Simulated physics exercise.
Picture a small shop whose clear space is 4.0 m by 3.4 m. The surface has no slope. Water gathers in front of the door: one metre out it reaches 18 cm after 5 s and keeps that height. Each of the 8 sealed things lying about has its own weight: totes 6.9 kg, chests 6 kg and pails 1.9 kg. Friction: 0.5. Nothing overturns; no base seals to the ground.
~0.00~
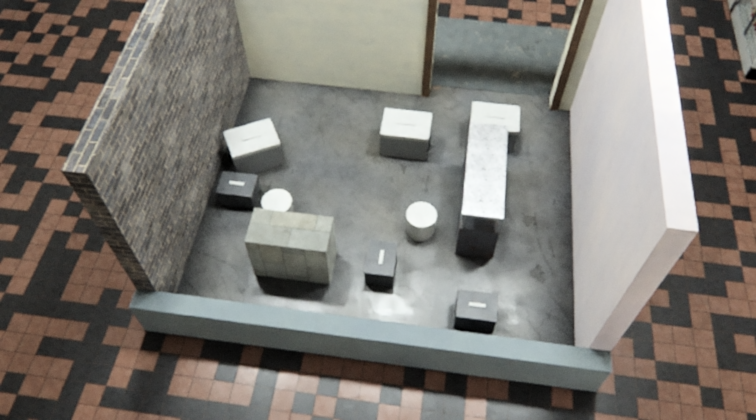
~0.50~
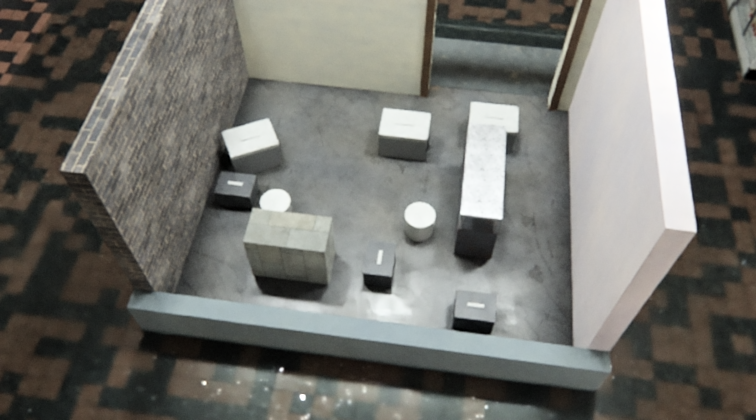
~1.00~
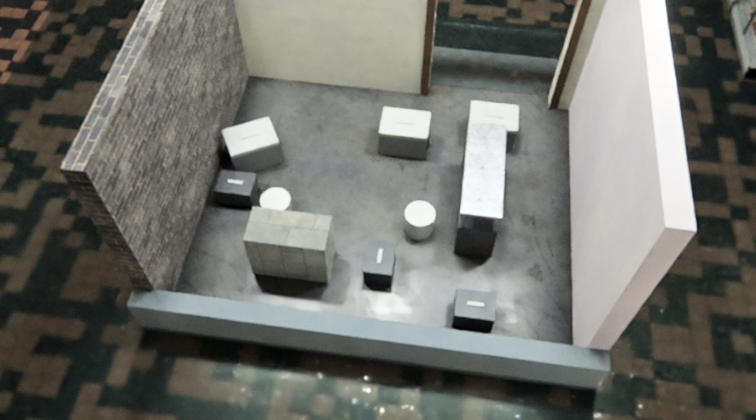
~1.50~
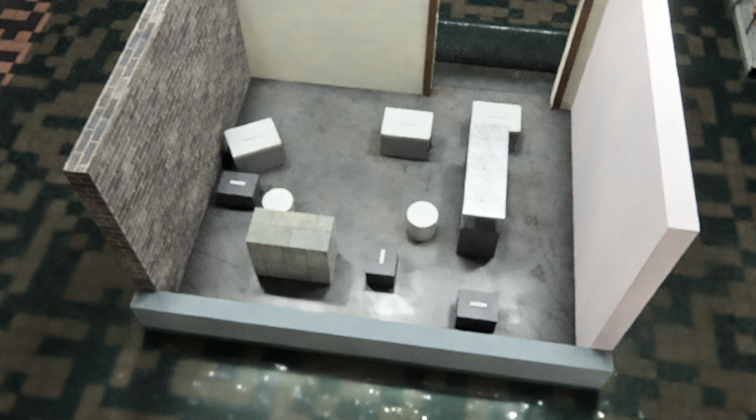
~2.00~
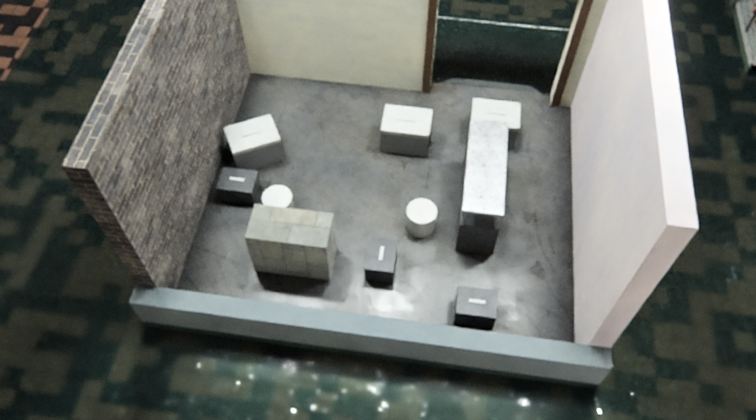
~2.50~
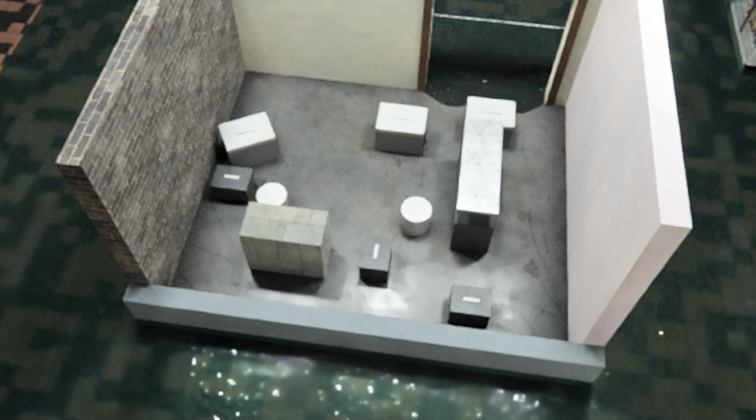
In a small open-topped shop with a brick wall, dark, glinting water spread over the tiled floor outside and just edged in through the doorway at the back, while the boxes and counters inside stayed still.
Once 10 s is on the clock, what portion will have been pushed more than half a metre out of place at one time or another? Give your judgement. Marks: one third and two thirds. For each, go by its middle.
I'd predict that no fewer than two thirds of the things get moved that far.
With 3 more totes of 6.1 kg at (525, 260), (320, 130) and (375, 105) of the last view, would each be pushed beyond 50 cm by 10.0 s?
Taking them in order, the first is beyond that distance, the second is within that distance and the third is within that distance.
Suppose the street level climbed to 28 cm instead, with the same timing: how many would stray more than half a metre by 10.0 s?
So the tally would be 8.
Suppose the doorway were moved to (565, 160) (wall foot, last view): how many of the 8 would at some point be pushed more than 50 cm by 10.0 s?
Then 6.
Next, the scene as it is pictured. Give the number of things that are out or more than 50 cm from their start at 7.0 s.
Answer: 3.
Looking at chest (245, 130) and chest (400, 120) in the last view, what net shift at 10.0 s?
In turn: 80 cm, 140 cm.
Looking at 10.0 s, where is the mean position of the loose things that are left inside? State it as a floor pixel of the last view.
It works out to somewhere near (294, 212) on the floor.
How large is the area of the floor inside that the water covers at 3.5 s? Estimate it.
Near 1.5 m2 in all.
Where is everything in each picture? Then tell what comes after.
In the first frame, a tote at (237, 184), on the bottom; a chest at (496, 117), on the bottom; water covers 0.0 m2; 0 of 8 have shifted.
In the second frame, a tote at (235, 184) rests on the ground; a chest at (494, 117), on the bottom; water covers 0.0 m2; 0 of 8 have shifted.
In the third frame, a tote at (235, 182), on the bottom; a chest at (494, 116) rests on the ground; 0.0 m2 under water; 0 of 8 have shifted.
In the fourth frame, a tote at (238, 183), on the bottom; a chest at (496, 116) rests on the ground; water covers 0.0 m2; 0 of 8 have shifted.
In the fifth frame, a tote at (237, 180) rests on the ground; a chest at (496, 113) rests on the ground; 0.0 m2 under water; 0 of 8 have shifted.
In the sixth frame, a tote at (232, 177) rests on the ground; a chest at (491, 112) rests on the ground; water covers 0.2 m2; 0 of 8 have shifted.
After 3.5 s 0 of 8 are over 50 cm from their spots; 0 afloat.
After 4.5 s 0 of 8 are over 50 cm from their spots; 1 afloat.
After 7.0 s 3 of 8 are over 50 cm from their spots; 4 afloat.
After 10.0 s 7 of 8 are over 50 cm from their spots, and 7 have been at some point; 7 afloat.
